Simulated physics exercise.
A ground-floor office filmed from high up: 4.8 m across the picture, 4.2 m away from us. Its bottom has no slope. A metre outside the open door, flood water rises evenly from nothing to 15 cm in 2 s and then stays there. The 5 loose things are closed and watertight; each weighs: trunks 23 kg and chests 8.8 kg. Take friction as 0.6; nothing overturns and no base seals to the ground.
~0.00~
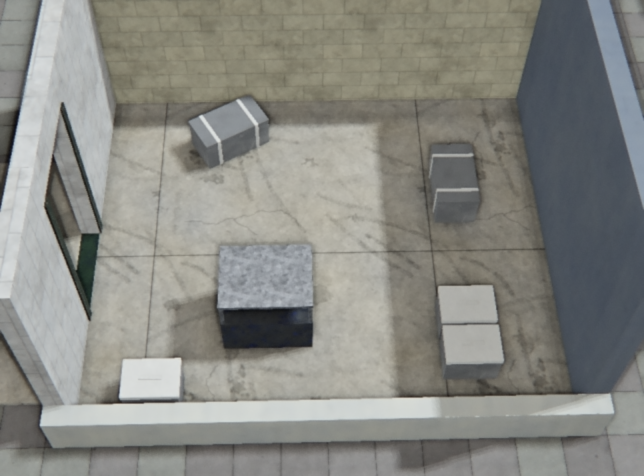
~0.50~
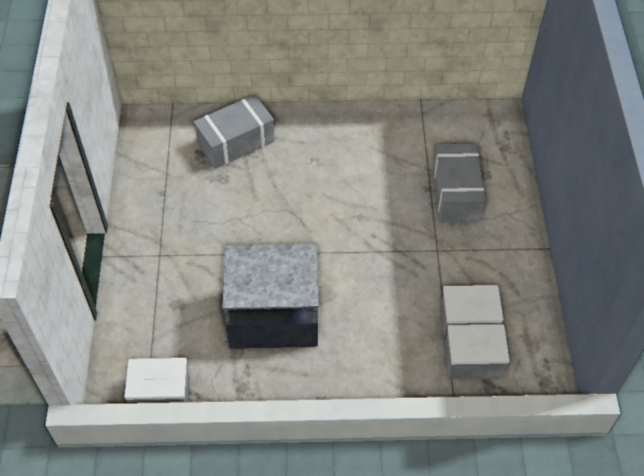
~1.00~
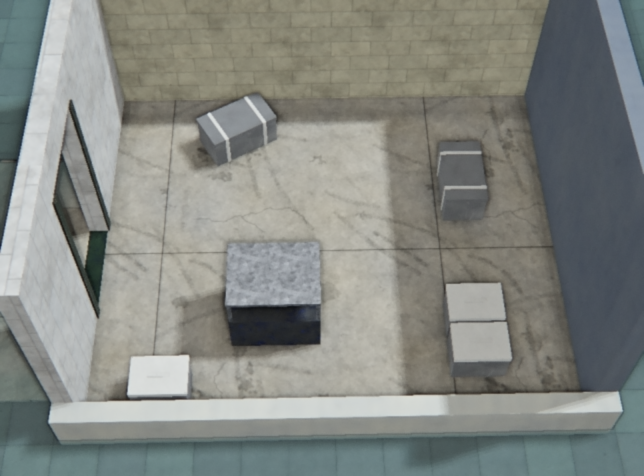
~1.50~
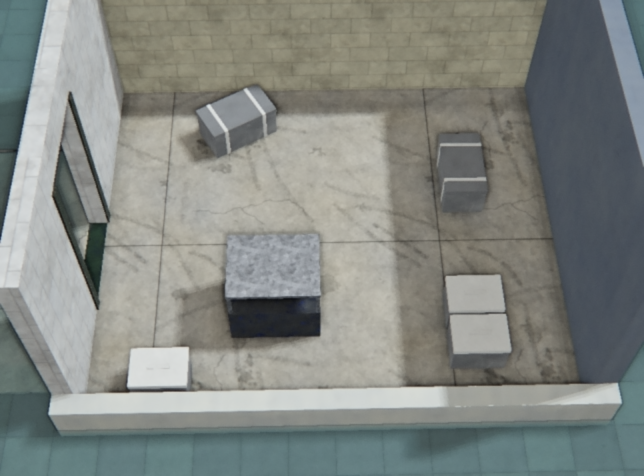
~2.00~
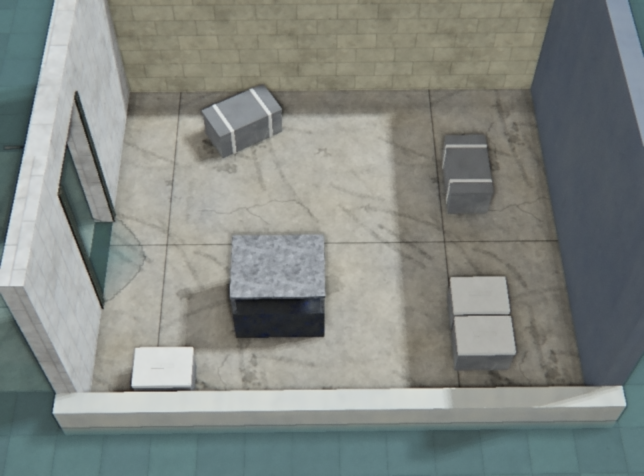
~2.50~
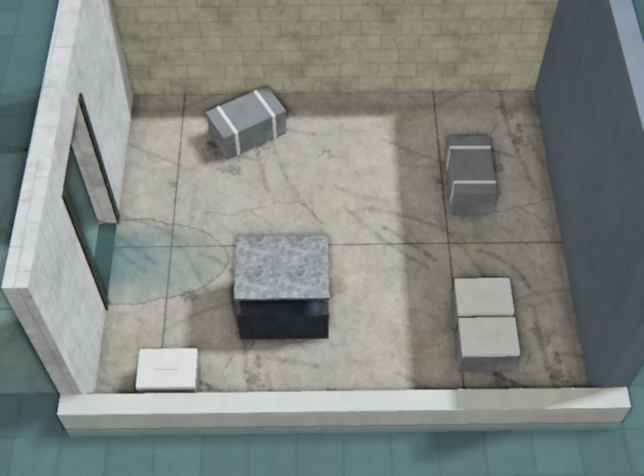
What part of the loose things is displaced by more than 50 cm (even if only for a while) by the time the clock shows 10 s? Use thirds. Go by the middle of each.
It is less than a third.
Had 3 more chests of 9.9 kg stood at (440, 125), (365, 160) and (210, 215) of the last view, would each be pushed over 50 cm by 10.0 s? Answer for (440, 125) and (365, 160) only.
In turn: Under, under.
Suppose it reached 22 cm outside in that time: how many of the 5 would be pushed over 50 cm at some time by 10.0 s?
In that case 1 of them.
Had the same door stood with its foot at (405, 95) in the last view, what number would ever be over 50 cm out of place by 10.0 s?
In that case 0 of them.
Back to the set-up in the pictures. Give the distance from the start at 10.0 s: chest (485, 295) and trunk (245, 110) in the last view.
In turn: 0 cm, 0 cm.
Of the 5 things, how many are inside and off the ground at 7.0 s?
I count 1.
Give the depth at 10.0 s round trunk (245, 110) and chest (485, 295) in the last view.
About 2 and 3 cm.
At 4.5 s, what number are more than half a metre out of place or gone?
I count 0.
After 3.5 s 0 of 5 are over 50 cm from their spots; 0 afloat.
After 4.5 s 0 of 5 are over 50 cm from their spots; 0 afloat.
After 7.0 s 0 of 5 are over 50 cm from their spots; 1 afloat.
After 10.0 s 1 of 5 are over 50 cm from their spots, and 1 have been at some point; 2 afloat.
